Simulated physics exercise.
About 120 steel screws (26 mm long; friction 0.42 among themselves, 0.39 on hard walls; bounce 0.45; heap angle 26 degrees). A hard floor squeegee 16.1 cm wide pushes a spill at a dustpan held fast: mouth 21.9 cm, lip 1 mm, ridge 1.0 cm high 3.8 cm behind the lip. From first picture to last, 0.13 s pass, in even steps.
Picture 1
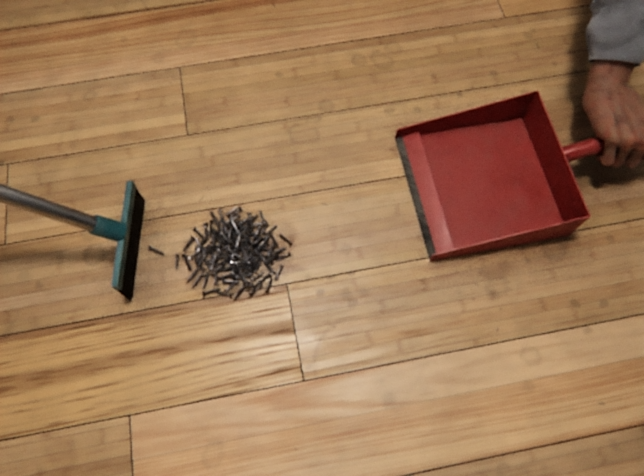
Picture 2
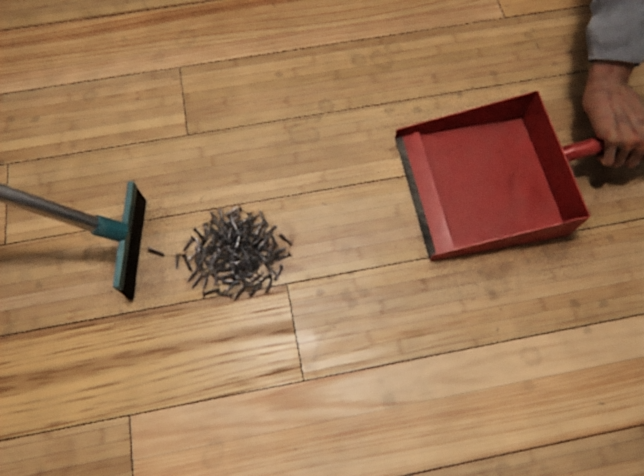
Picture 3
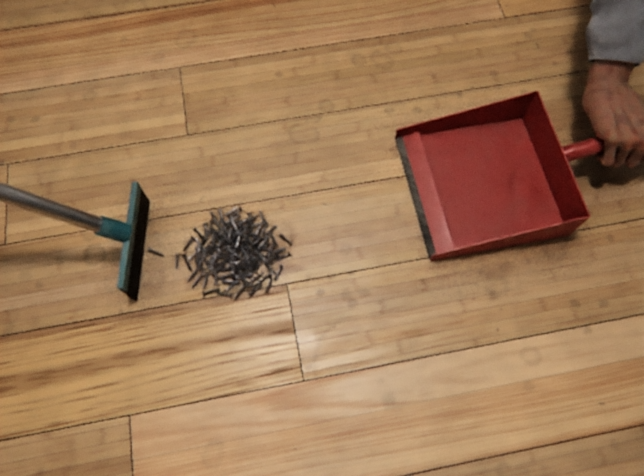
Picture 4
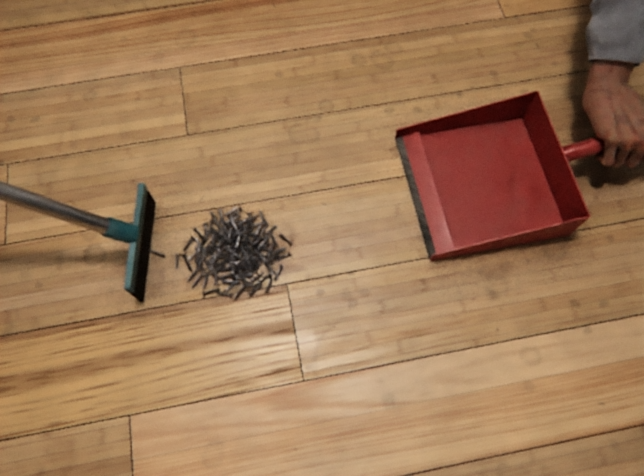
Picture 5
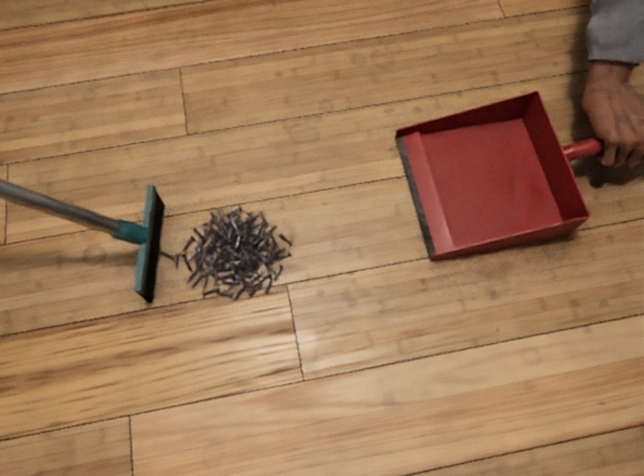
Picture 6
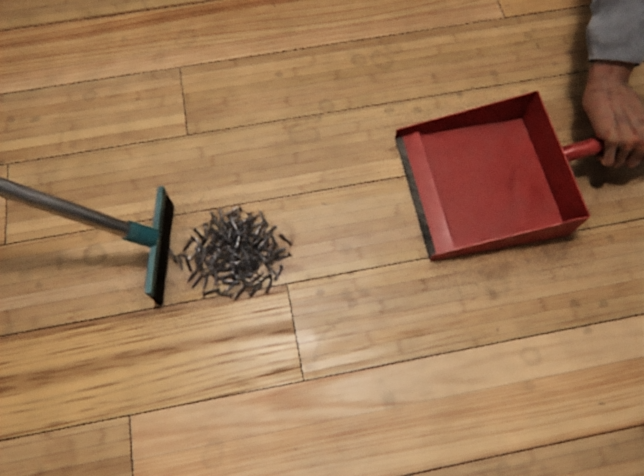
A teal squeegee slid slowly a short way right across a wooden floor, up to the left edge of a pile of dark screws, while a hand held a red dustpan still on the right.
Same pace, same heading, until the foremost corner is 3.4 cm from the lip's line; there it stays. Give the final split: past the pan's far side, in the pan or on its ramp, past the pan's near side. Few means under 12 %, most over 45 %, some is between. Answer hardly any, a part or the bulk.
Past the pan's far side: Hardly any; in the pan or on its ramp: Hardly any; past the pan's near side: The bulk.
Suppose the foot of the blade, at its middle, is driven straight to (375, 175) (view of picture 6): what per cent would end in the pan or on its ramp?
About 0 per cent.
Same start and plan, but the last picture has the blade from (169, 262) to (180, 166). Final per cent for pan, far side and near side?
Pan 10, far 0, near 5.
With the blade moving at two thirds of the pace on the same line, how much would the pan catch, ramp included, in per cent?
Then about 0 per cent.
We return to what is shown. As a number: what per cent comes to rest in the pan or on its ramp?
About 5 per cent.
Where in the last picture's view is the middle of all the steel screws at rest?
At about (424, 280).
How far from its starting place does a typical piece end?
Roughly 30 cm.
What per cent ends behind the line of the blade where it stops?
Roughly 20 per cent.
Then, 0.31 s after the last picture, middle of the blade 22 cm from the lip; 0 % over the lip, far side 0 %, near side 25 %.
Then, 0.52 s after the last picture, middle of the blade 11 cm from the lip; 0 % over the lip, far side 0 %, near side 50 %.
Then, 0.84 s after the last picture, middle of the blade 5 cm from the lip; 5 % over the lip, far side 0 %, near side 65 %.
In the end, far side 0 %, pan 5 %, near side 65 %, in front of the lip or behind the blade 35 %.
